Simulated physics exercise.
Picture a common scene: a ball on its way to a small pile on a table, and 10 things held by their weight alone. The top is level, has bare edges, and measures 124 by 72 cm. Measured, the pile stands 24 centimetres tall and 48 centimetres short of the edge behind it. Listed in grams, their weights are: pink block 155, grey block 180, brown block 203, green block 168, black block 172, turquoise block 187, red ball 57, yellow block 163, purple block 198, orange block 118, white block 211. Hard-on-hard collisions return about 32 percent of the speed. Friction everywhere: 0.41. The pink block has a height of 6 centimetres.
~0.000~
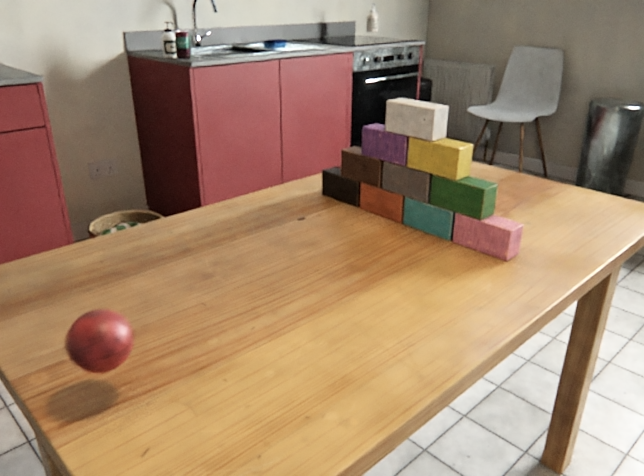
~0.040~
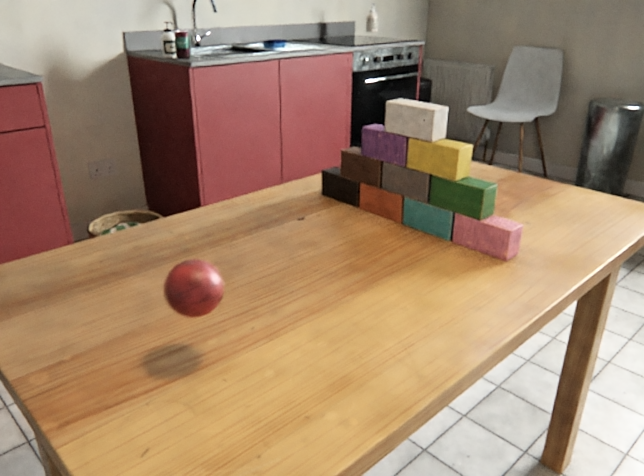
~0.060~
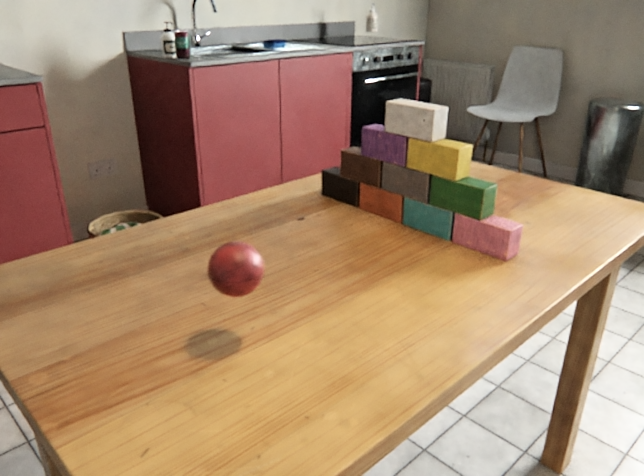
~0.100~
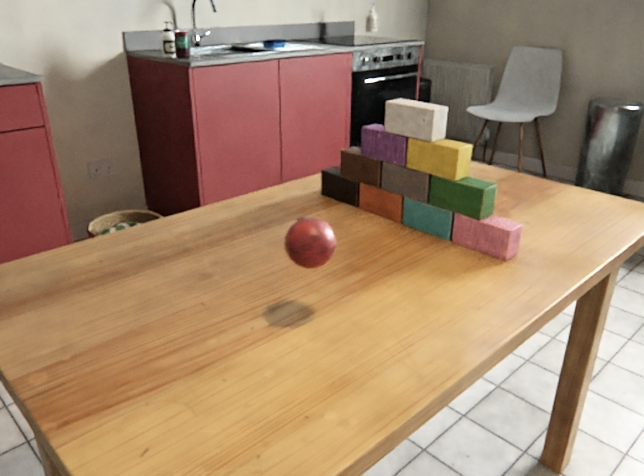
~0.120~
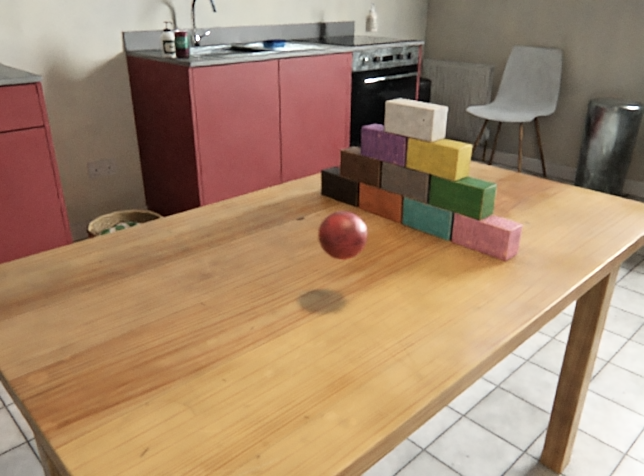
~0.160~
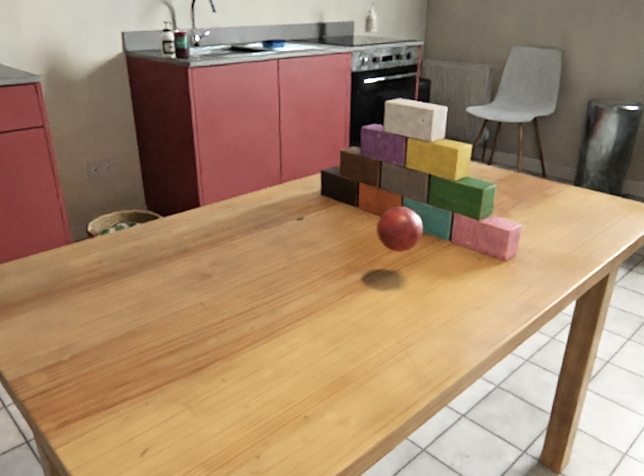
Red ball moving through the air above a wooden table from the left, nearing a stepped stack of coloured blocks.
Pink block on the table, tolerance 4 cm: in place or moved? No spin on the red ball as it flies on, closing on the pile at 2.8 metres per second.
Moved away.
After 0.26 s, red ball near (474, 239); pink block moved 3 cm near (494, 229).
After 0.36 s, red ball near (476, 247); pink block moved 7 cm near (502, 224).
In the end (1.0 s), not toppled but over 4 cm from the start, pink block; the other 9 under 4 cm from the start. At the end, from the last picture's camera, pink block near (502, 223).
